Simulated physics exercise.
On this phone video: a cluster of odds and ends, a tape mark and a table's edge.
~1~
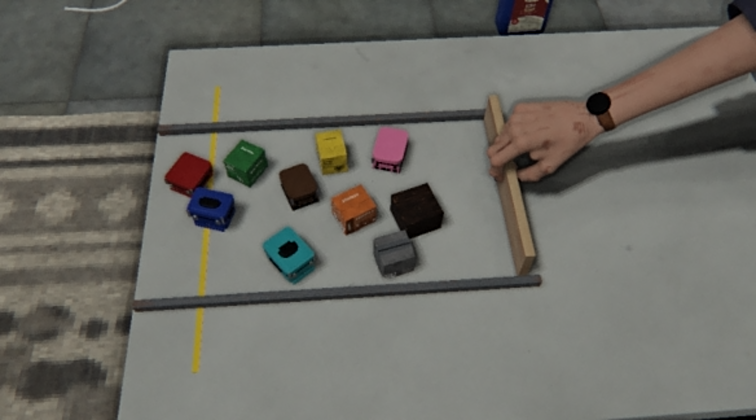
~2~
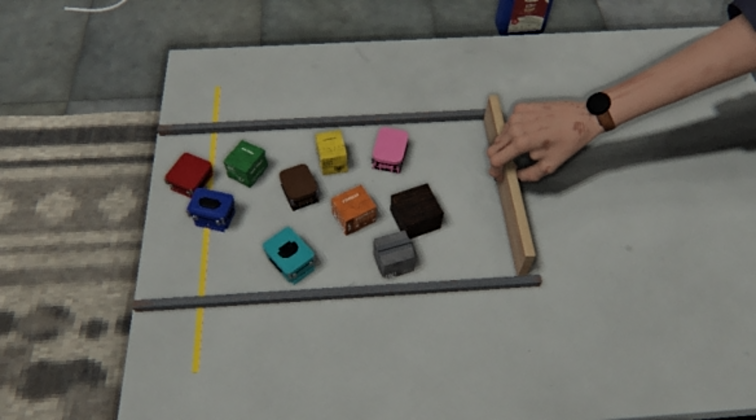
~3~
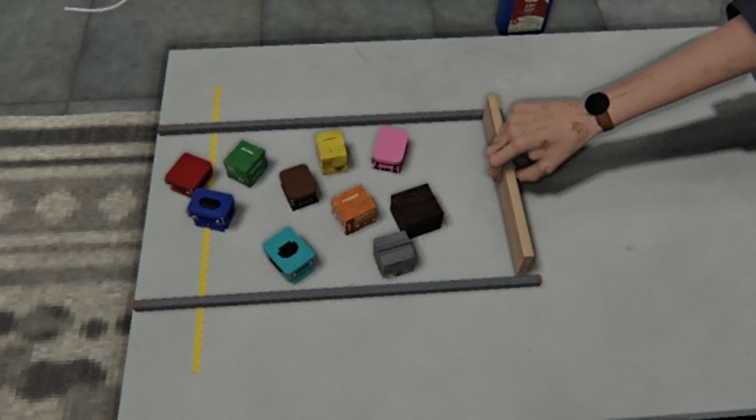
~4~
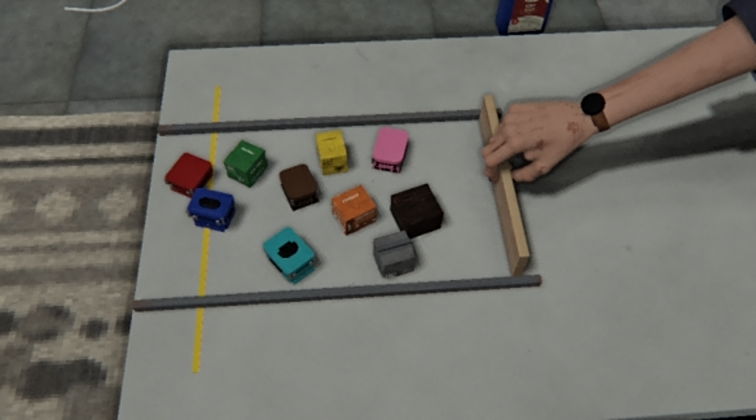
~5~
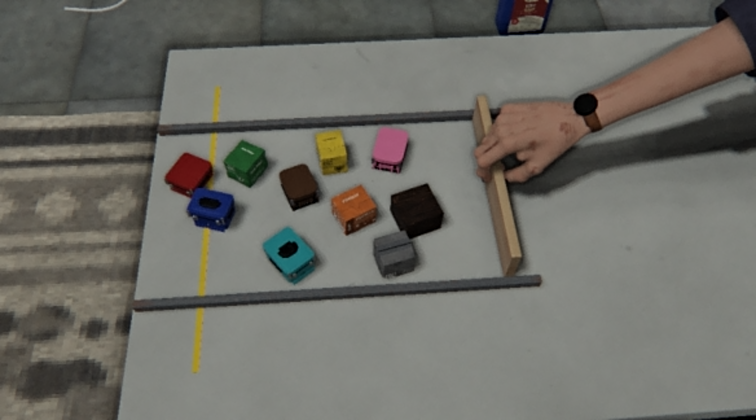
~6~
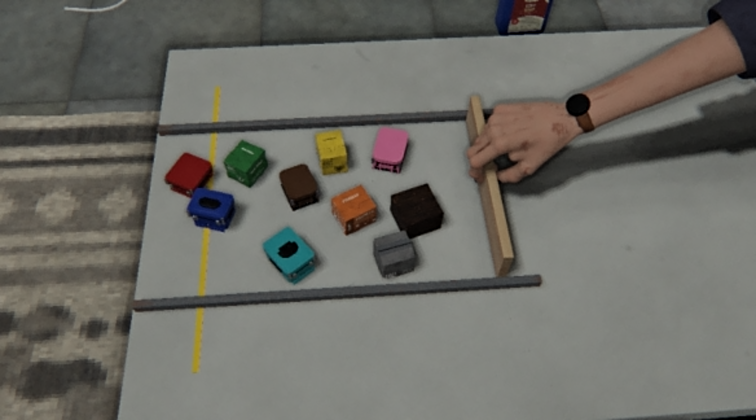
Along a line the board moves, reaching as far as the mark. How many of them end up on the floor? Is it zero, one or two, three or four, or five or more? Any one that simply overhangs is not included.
It is three or four.
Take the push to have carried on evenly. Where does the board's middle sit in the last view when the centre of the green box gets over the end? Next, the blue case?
Its middle is around (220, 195) and around (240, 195).
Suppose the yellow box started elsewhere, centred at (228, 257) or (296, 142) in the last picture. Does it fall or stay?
One after the other: It ends up falling; it keeps its spot.
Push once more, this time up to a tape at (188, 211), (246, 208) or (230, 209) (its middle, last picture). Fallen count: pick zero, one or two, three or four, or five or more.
First five or over, then one or two, then one or two.
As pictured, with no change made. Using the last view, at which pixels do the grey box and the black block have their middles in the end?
The grey box at (183, 265), the black block at (184, 222).
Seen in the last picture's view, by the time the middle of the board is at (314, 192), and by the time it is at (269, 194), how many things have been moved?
So far 8, and 10 at the second.
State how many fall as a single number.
It comes to 3.
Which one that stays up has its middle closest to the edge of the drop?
The foremost one is the orange box.
A little later, none off yet; red case at rest near (191, 177); blue case at rest near (213, 210); green box at rest near (246, 164).
When it is over, the number that fall off is three or four; down, green box, blue case and red case.
